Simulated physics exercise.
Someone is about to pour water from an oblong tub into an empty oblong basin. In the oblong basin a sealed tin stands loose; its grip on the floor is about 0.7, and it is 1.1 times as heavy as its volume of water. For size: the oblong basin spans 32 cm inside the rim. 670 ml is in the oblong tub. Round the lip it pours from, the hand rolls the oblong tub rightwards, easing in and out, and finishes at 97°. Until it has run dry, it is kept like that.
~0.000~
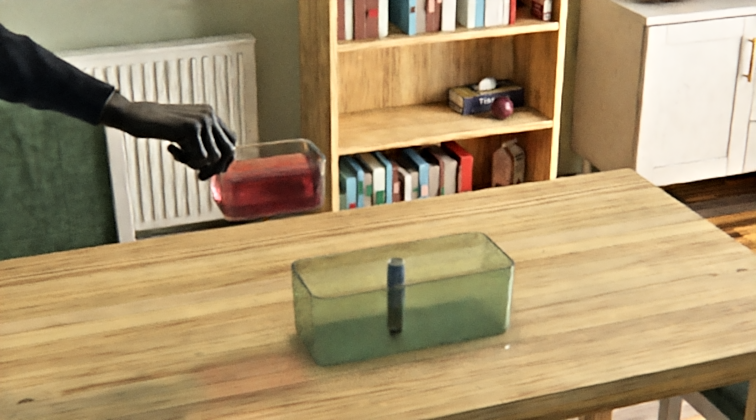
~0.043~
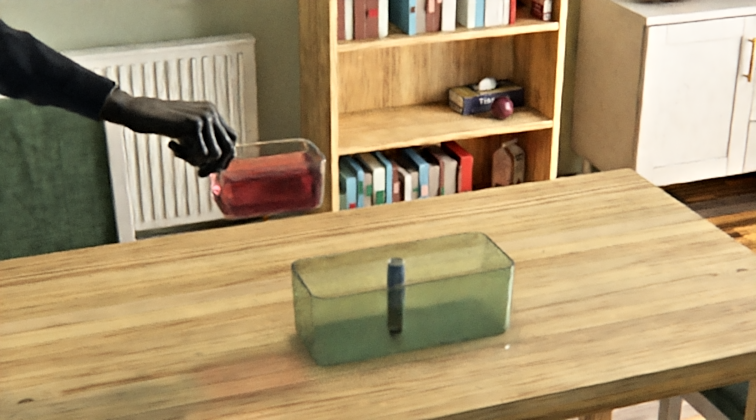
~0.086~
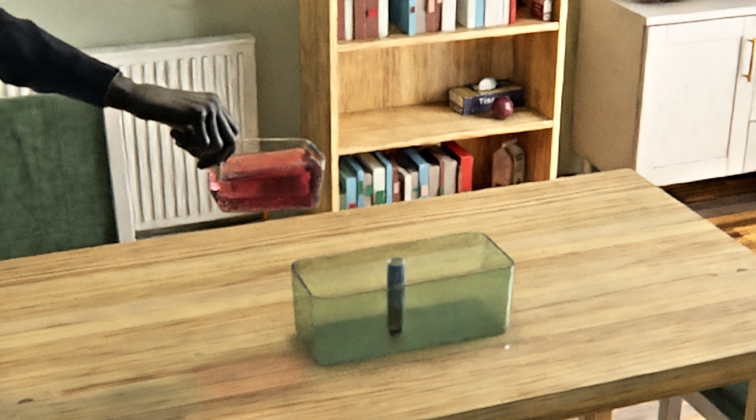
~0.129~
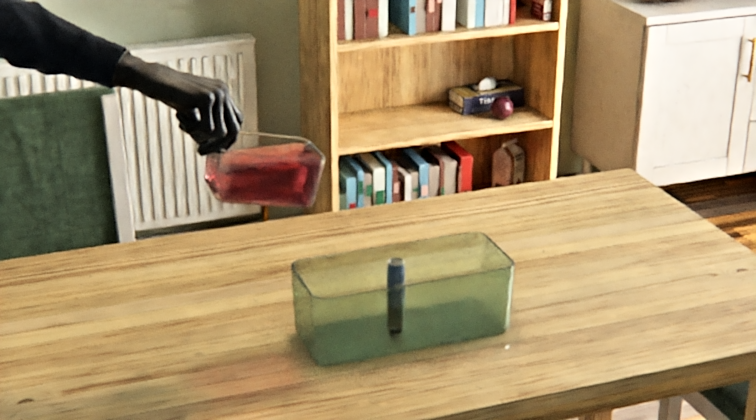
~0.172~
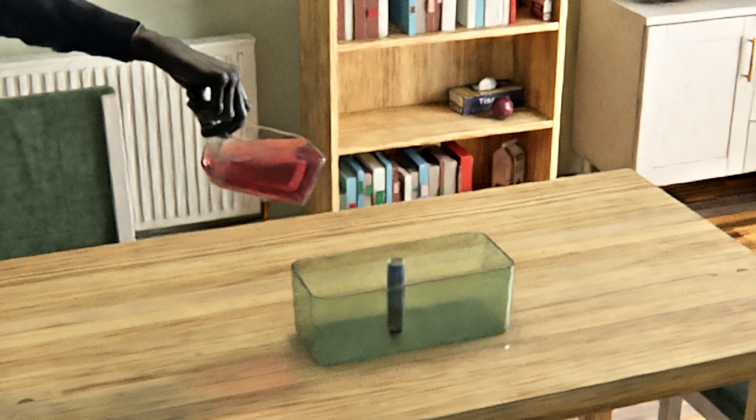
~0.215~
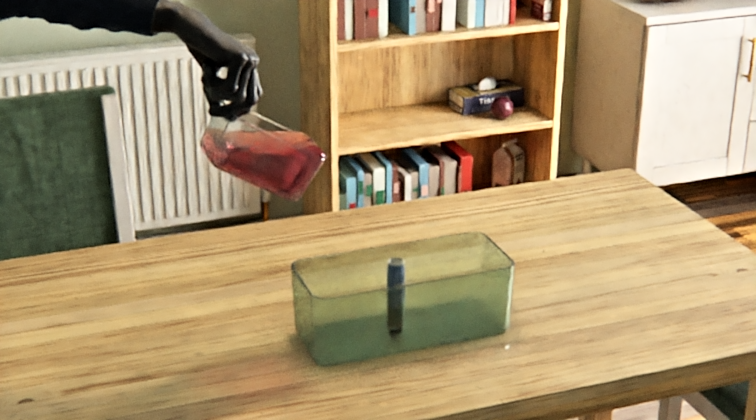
A dark hand tilts a clear tub of red liquid rightwards above an oblong basin.
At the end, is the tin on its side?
Odds are it weathers it.
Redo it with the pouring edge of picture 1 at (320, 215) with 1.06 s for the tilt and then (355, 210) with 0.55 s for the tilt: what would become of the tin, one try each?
Run one: It tumbles. Run two: It does not tip.
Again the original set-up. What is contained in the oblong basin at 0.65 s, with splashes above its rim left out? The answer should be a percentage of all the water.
Roughly 56 per cent.
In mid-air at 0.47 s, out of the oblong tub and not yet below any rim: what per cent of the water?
At that moment, about 58 percent.
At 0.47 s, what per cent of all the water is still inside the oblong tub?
Some 40 % of it is still there.
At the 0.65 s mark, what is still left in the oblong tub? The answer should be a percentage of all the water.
About 5 % is still there.
After 0.47 s the tilt is 92° and 39 per cent is still to pour; the tin stands where it began.
After 0.65 s the tilt is 97° and 5 per cent is still to pour; the tin stands where it began.
After 0.84 s the tilt is 97° and 1 per cent is still to pour; the tin stands where it began.
After 1.05 s the tilt is 97° and 0 per cent is still to pour; the tin stands where it began.
In the end the tin stands where it began.
